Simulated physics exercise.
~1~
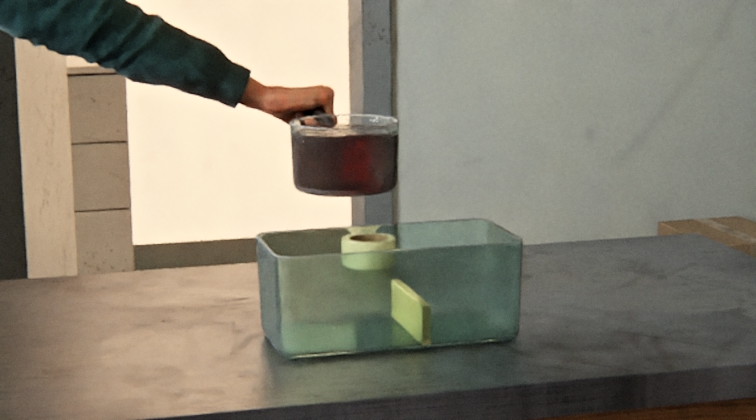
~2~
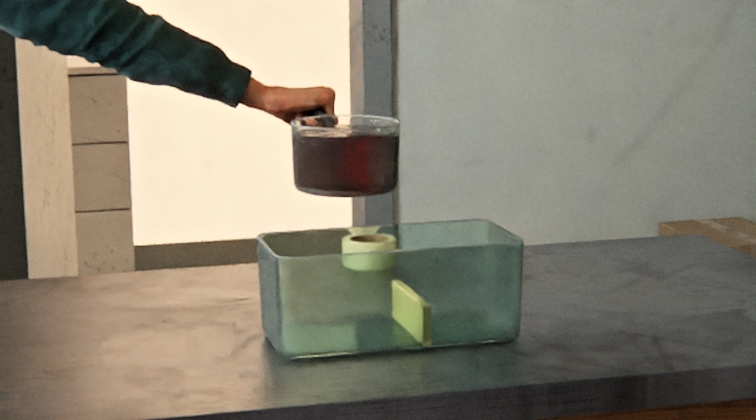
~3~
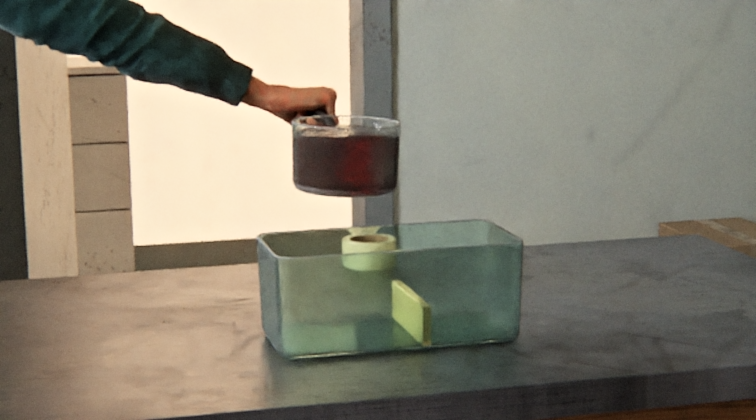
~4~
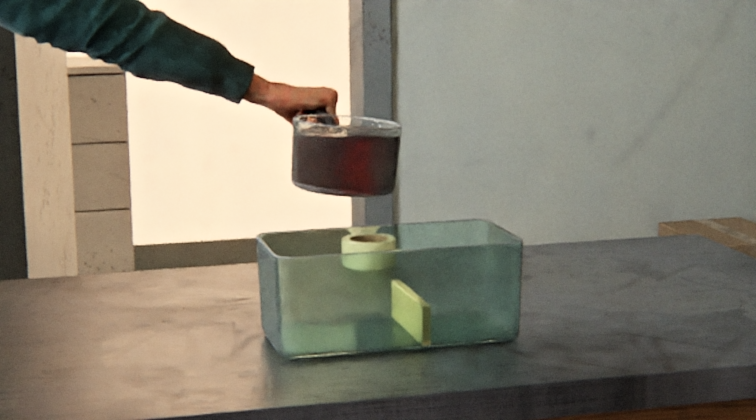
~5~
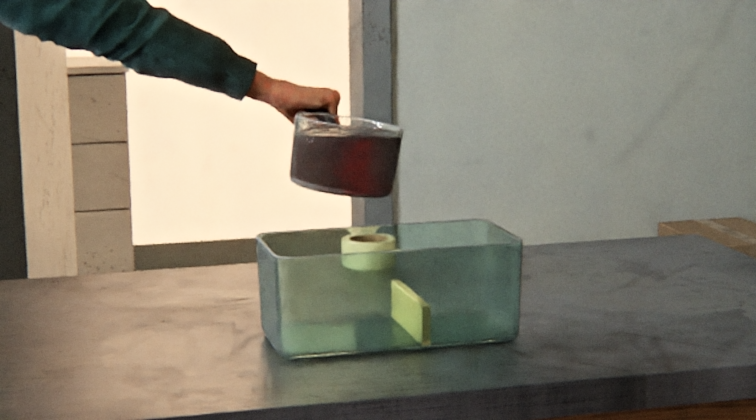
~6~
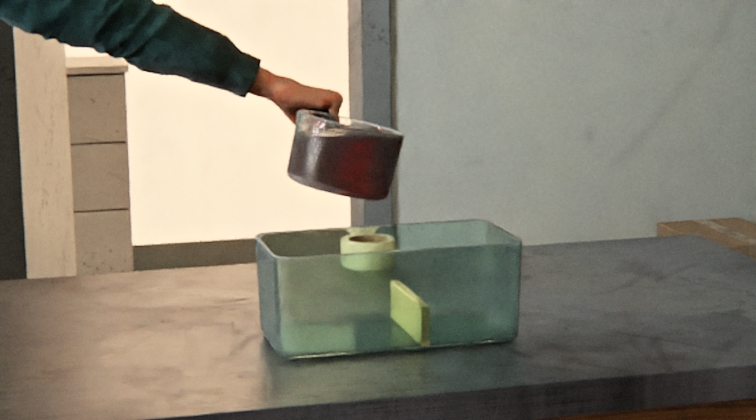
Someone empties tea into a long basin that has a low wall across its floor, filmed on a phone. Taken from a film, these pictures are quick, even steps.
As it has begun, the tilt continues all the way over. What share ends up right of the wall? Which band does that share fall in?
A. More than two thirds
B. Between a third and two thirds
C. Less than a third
A.
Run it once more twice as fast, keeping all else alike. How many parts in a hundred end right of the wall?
About 80 in a hundred.
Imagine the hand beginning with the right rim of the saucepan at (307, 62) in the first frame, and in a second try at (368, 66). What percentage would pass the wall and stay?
One after the other: 5 %, 75 %.
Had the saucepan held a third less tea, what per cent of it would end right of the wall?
90 %.
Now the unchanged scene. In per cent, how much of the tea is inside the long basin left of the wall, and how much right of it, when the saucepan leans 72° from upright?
Left part close to 0 in a hundred, right part close to 15.
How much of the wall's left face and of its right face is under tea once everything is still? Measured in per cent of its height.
0 % left, 90 % right.
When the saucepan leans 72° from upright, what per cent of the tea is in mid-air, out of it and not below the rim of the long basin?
25 %.
A moment on, the saucepan is tipped part way and 58 per cent is still to pour, 0 is left of the wall and 15 right of it.
Next, the saucepan is tipped right over and 12 per cent is still to pour, 4 is left of the wall and 77 right of it.
Then the saucepan is tipped right over and 1 per cent is still to pour, 7 is left of the wall and 91 right of it.
Later the saucepan is tipped right over and 0 per cent is still to pour, 7 is left of the wall and 92 right of it.
Finally, 7 per cent lies left of the wall, 92 right of it and 0 outside.
